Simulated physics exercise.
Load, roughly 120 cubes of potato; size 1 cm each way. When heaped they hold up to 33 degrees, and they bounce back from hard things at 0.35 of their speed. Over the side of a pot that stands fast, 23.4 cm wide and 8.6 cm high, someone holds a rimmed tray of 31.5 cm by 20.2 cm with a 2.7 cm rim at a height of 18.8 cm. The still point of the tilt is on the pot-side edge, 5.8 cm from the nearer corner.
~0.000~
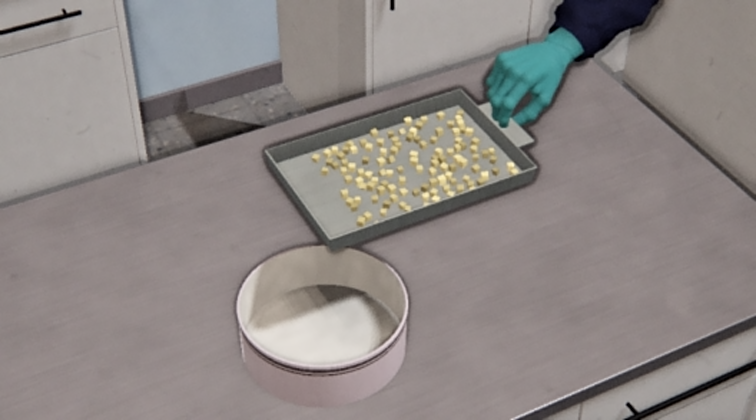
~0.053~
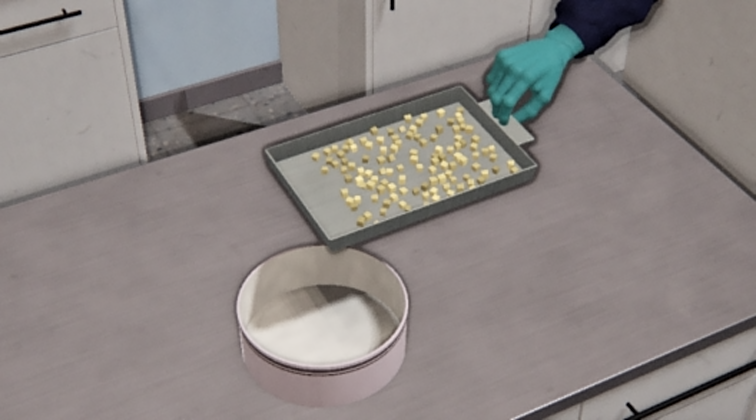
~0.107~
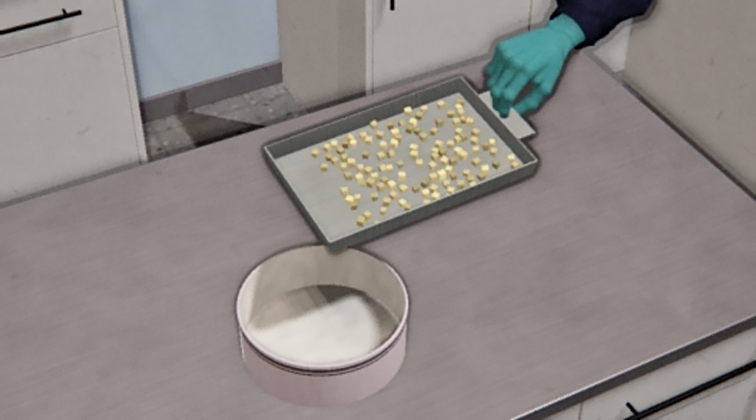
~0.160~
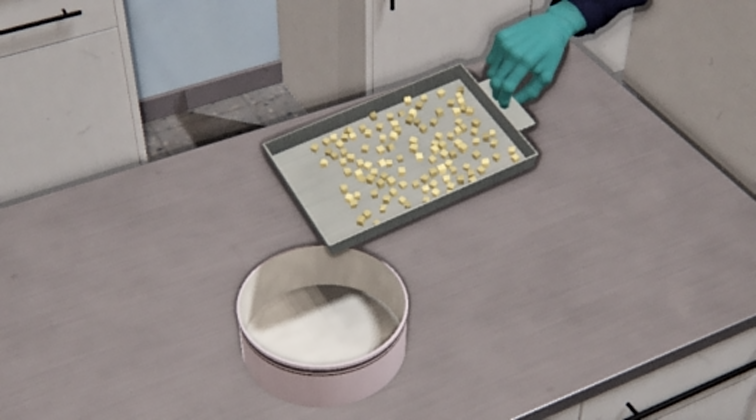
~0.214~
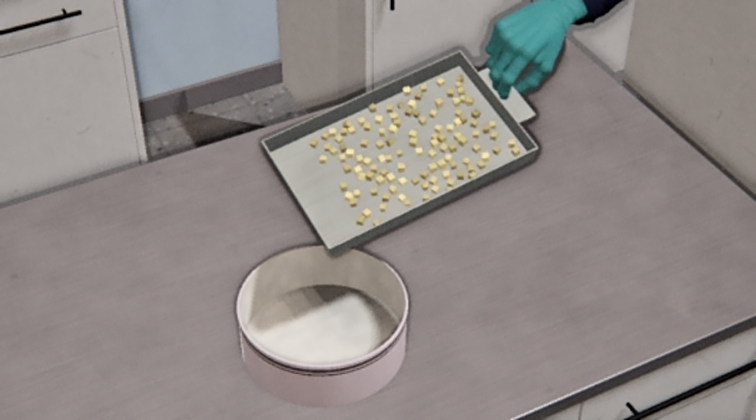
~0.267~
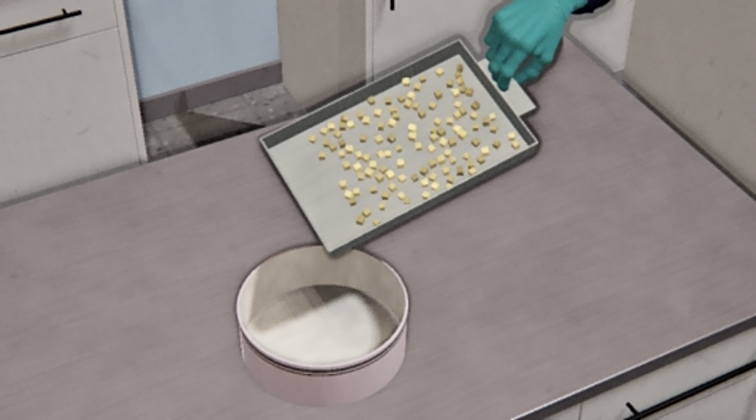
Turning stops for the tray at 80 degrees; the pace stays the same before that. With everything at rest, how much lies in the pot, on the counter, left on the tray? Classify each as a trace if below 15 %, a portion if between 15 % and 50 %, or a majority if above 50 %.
Pot: A majority. Counter: A trace. Tray: A portion.
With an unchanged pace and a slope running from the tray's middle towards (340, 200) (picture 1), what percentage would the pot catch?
The share would be about 40 percent.
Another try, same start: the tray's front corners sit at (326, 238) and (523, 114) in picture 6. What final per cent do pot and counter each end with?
Pot 10; counter 40.
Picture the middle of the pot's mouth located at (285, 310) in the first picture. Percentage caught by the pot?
Close to 80 in a hundred.
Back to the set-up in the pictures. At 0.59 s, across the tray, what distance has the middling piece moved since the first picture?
4 cm.
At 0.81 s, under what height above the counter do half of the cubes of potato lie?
Roughly 20 cm.
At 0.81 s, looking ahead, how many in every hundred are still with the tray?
About 85 per cent.
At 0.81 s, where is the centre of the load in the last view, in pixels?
Around (355, 243).
Then, at 0.59 s, tilt 49 degrees; the tray holds 100 %, the pot 0 %.
After 0.81 s, tilt 69 degrees; the tray holds 85 %, the pot 0 %.
Then, at 1.14 s, tilt 80 degrees; the tray holds 35 %, the pot 60 %.
At rest (2.1 s), pot 75 %, counter 0 %, tray 25 %.
